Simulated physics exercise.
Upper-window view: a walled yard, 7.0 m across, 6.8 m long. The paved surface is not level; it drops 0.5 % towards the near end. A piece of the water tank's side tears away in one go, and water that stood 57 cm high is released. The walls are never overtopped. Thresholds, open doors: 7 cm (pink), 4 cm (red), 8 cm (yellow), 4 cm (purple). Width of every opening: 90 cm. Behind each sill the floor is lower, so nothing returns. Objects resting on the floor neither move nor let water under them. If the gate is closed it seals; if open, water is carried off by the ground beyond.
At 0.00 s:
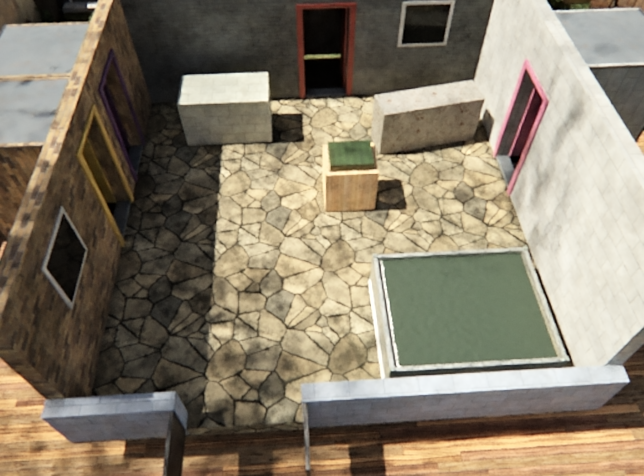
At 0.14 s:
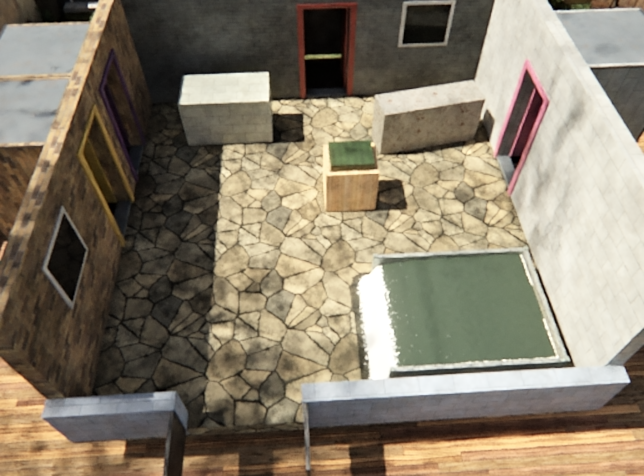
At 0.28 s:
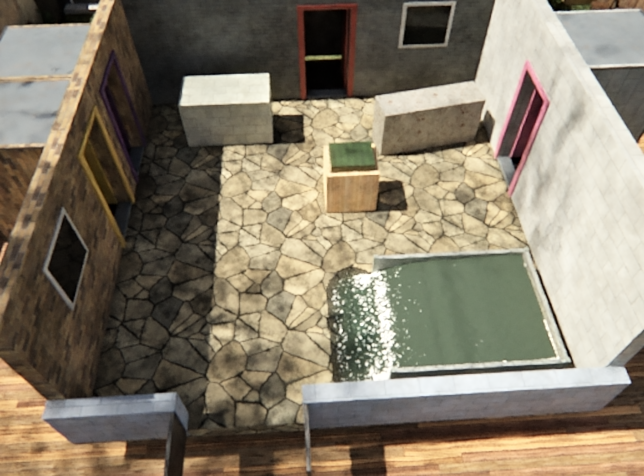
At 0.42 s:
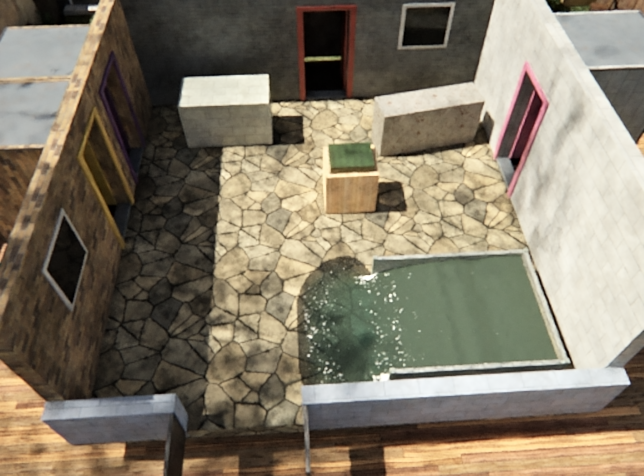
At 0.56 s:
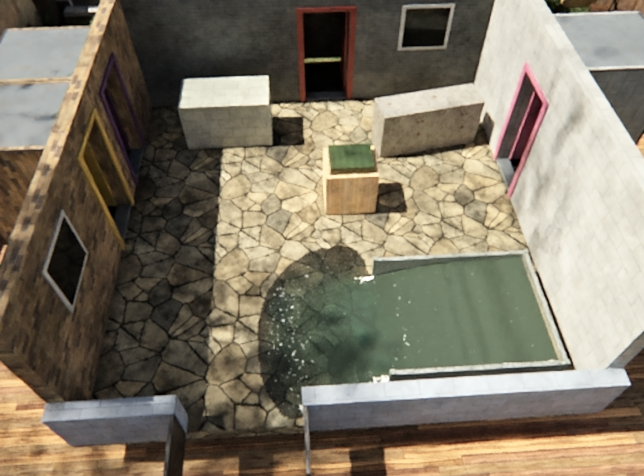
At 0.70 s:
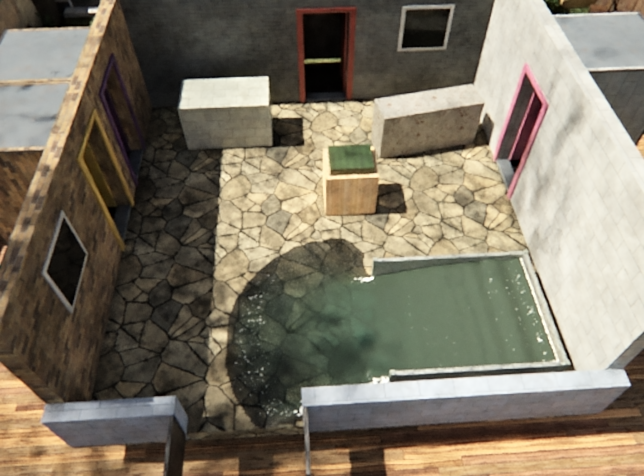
A walled yard paved with irregular stone, seen from above, holds a low tank of green water at the near right, a pale block and a grey slab at the back, and a wooden box with a green top between. Doorways edged in red, yellow, purple and pink open in the walls. The tank's left side gives way and water pours out, foaming white, then spreads leftward in a rounded, darkening sheet while the view stays still.
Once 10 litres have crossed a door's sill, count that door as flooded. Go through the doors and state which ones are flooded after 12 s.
Going through them: The pink door does not count as flooded; the red door does not count as flooded; the yellow door counts as flooded; the purple door counts as flooded.
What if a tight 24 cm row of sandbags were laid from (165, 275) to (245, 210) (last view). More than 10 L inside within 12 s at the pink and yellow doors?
Against the limit, the pink door stays within it and the yellow door stays within it.
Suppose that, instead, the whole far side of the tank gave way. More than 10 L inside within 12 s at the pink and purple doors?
Lab note: Vs limit, pink door limit exceeded; purple door limit exceeded.
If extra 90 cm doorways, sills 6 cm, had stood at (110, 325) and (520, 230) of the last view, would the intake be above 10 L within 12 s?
In the order given, higher then lower.
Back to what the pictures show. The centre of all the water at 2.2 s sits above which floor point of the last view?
Around (319, 328).
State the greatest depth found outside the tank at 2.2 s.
Around 36 centimetres deep.
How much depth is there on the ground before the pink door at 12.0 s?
I'd say close to 4.0 cm.
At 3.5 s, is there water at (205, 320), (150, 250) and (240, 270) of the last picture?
Status of the three spots: Inundated, inundated, inundated.
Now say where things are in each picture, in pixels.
In the first frame, still water, 57 cm deep, in the water tank at (463, 307).
In the second frame, water pours out at (383, 323) and has run 1.0 m, to (368, 275); typically 8 cm deep outside, 57 cm at the water tank's back.
In the third frame, water pours out at (383, 326) and has run 1.2 m, to (343, 275); typically 11 cm deep outside, 57 cm at the water tank's back.
In the fourth frame, the front is at (334, 264), 1.5 m from the gap at (382, 327); 2.5 m2 of floor is under water; 57 cm left at the back of the water tank.
In the fifth frame, water pours out at (382, 329) and has run 1.9 m, to (277, 286); typically 7 cm deep outside, 57 cm at the water tank's back.
In the sixth frame, water pours out at (382, 329) and has run 2.3 m, to (233, 369); typically 6 cm deep outside, 52 cm at the water tank's back.
After 1.4 s water covers 30 % of the floor and is deepest (26 cm) near (380, 367); pink door not reached, red door not reached, yellow door not reached, purple door not reached.
After 2.2 s water covers 40 % of the floor and is deepest (36 cm) near (90, 409); pink door not reached, red door not reached, yellow door 5 cm at the sill, 0 L in, purple door not reached.
After 3.5 s water covers 50 % of the floor and is deepest (26 cm) near (88, 422); pink door not reached, red door not reached, yellow door 15 cm at the sill, 17 L in, purple door 8 cm at the sill, 0 L in.
After 7.0 s water covers 70 % of the floor and is deepest (14 cm) near (162, 152); pink door not reached, red door 4 cm at the sill, 0 L in, yellow door 6 cm at the sill, 36 L in, purple door 7 cm at the sill, 20 L in.
After 12.0 s water covers 95 % of the floor and is deepest (10 cm) near (470, 110); pink door 4 cm at the sill, 0 L in, red door 3 cm at the sill, 0 L in, yellow door 5 cm at the sill, 36 L in, purple door 5 cm at the sill, 75 L in.
